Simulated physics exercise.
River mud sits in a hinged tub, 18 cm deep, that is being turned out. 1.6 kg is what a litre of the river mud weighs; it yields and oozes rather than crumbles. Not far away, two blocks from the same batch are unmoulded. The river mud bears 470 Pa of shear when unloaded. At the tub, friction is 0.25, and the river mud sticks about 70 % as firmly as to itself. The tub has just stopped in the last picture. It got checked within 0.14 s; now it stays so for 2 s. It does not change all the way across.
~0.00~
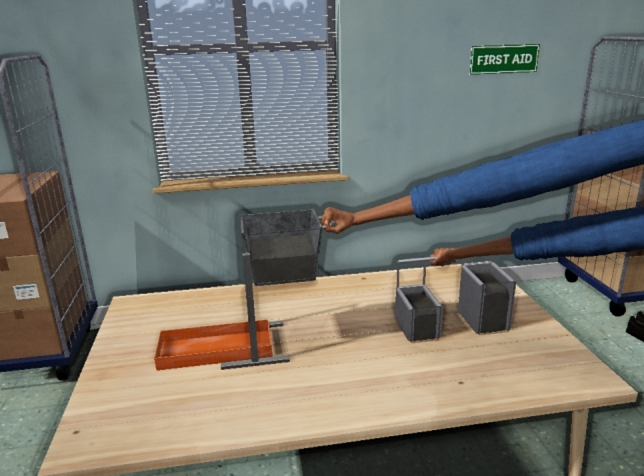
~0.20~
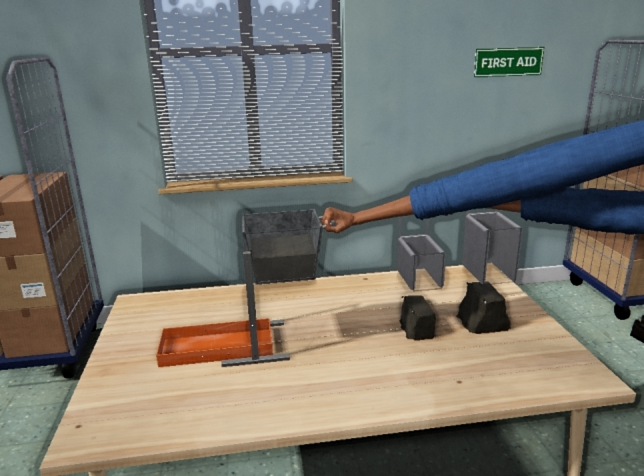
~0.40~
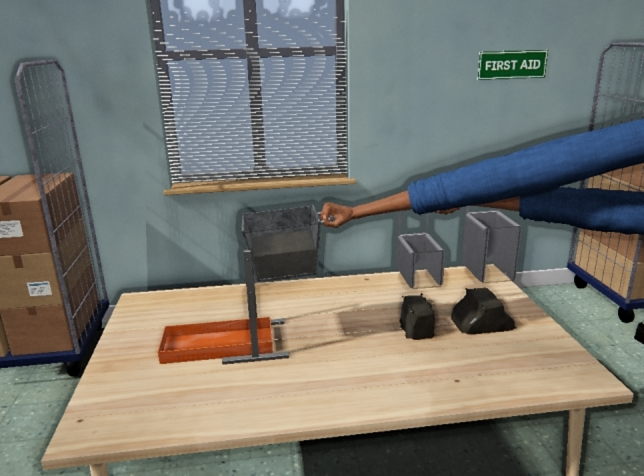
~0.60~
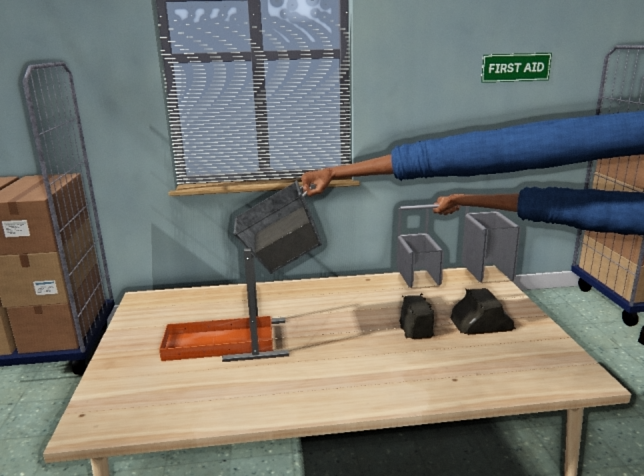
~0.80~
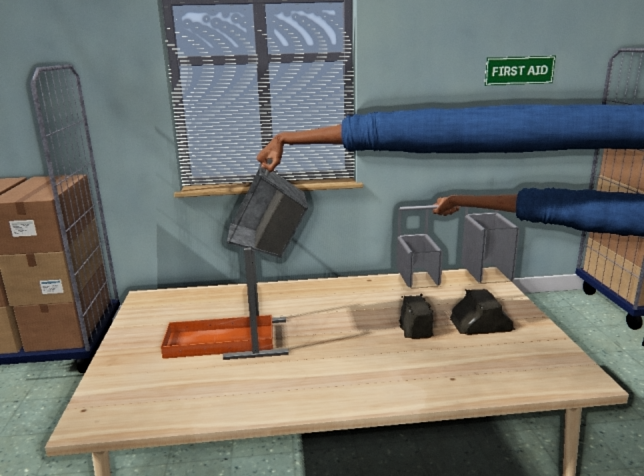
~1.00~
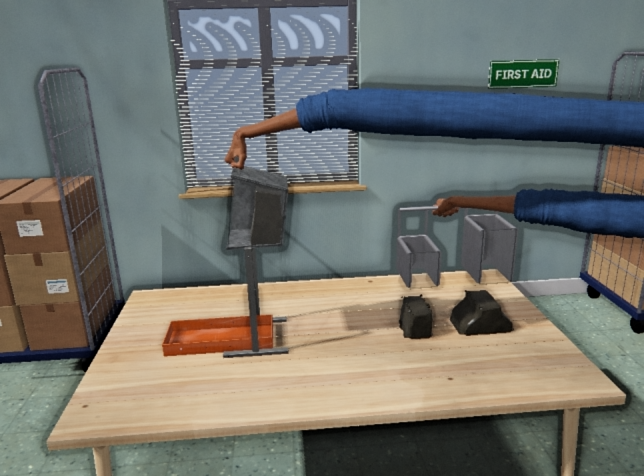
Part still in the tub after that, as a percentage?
Close to 90 %.
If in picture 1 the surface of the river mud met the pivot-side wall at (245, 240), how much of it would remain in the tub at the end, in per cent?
Then about 40 %.
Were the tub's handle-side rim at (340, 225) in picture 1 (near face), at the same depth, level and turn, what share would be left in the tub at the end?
55 %.
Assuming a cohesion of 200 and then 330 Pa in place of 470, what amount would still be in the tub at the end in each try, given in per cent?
The two runs give near 55 % and near 65 % respectively.
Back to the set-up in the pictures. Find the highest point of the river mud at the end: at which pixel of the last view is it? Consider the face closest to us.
Around (251, 219).
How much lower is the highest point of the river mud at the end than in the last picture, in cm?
The top ends up some 10 cm below its level in the last picture.
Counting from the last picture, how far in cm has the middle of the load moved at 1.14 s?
Around 4 centimetres.
By 1.14 s, the tub is at 82 degrees and holds 100 %.
By 1.31 s, the tub is at 82 degrees and holds 96 %.
By 1.48 s, the tub is at 82 degrees and holds 94 %.
By 1.65 s, the tub is at 82 degrees and holds 93 %.
By 3.00 s, at the end, the tub is at 82 degrees and holds 90 %.
